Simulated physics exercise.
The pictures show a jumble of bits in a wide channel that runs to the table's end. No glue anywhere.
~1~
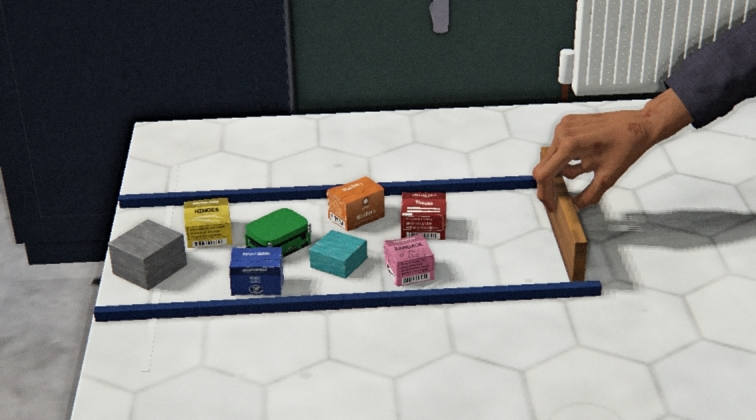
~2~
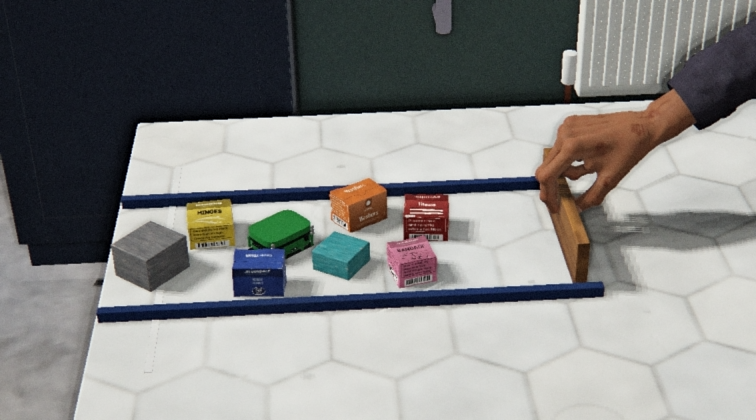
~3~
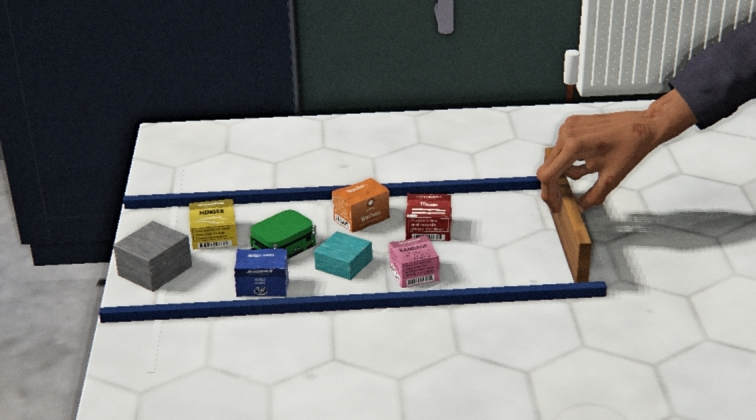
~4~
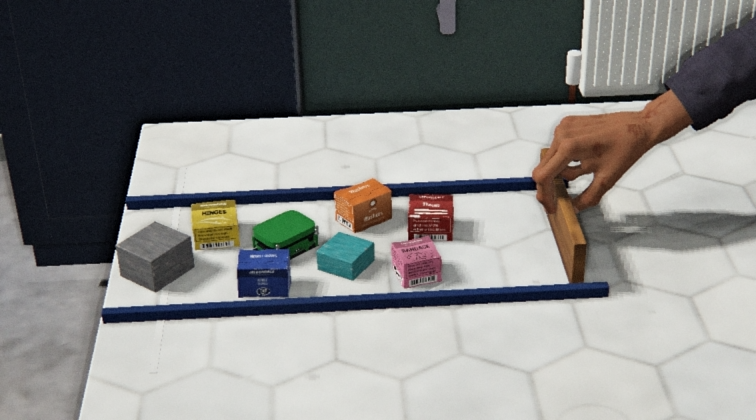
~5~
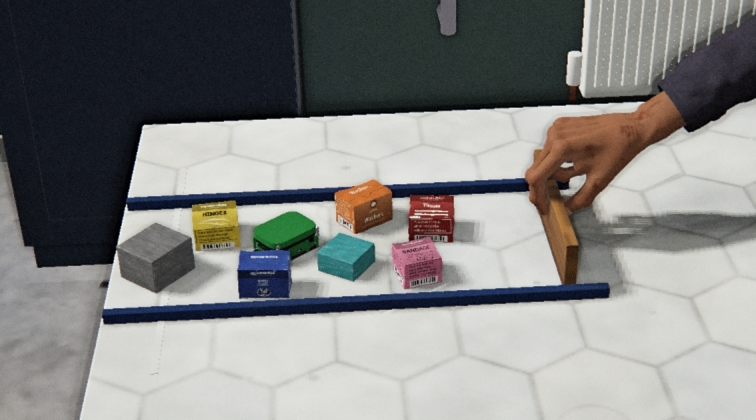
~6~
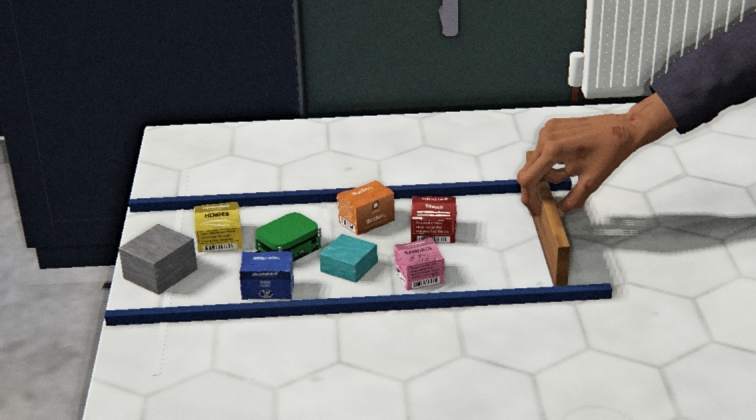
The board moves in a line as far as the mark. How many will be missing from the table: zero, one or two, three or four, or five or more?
Outcome: The number that fall off is three or four.
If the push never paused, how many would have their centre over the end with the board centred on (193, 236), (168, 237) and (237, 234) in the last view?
In that order 3, 5 and 0.
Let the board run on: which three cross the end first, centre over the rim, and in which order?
The order is the grey block, the yellow box, the green case.
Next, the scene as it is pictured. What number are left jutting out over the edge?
The number is 1.
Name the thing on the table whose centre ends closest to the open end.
Foremost is the turquoise block.
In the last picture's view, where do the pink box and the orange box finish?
About (147, 280), and the other about (154, 206).
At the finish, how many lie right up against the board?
3 of them.
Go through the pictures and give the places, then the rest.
In the first frame, grey block (148, 254); yellow box (208, 223); blue box (257, 272); board (561, 214); tape (163, 256).
In the second frame, yellow box (211, 224); red box (427, 218).
In the third frame, blue box (262, 273); turquoise block (344, 255).
In the fourth frame, grey block (155, 256); orange box (364, 206).
In the fifth frame, yellow box (216, 226); green case (286, 239).
In the sixth frame, grey block (158, 259); yellow box (218, 227); blue box (267, 275); board (546, 218); tape (173, 260).
A little later, none off yet; grey block at rest near (158, 259); yellow box at rest near (218, 227); blue box at rest near (267, 275).
Next, none off yet; grey block at rest near (158, 259); yellow box shifted a little near (203, 223); blue box moving near (259, 278).
Later still, none off yet; grey block shifted about its own width near (109, 262); yellow box shifted well along near (129, 219); blue box shifted well along near (156, 285).
When it is over, the number that fall off is three or four; down, green case, blue box, yellow box and grey block.
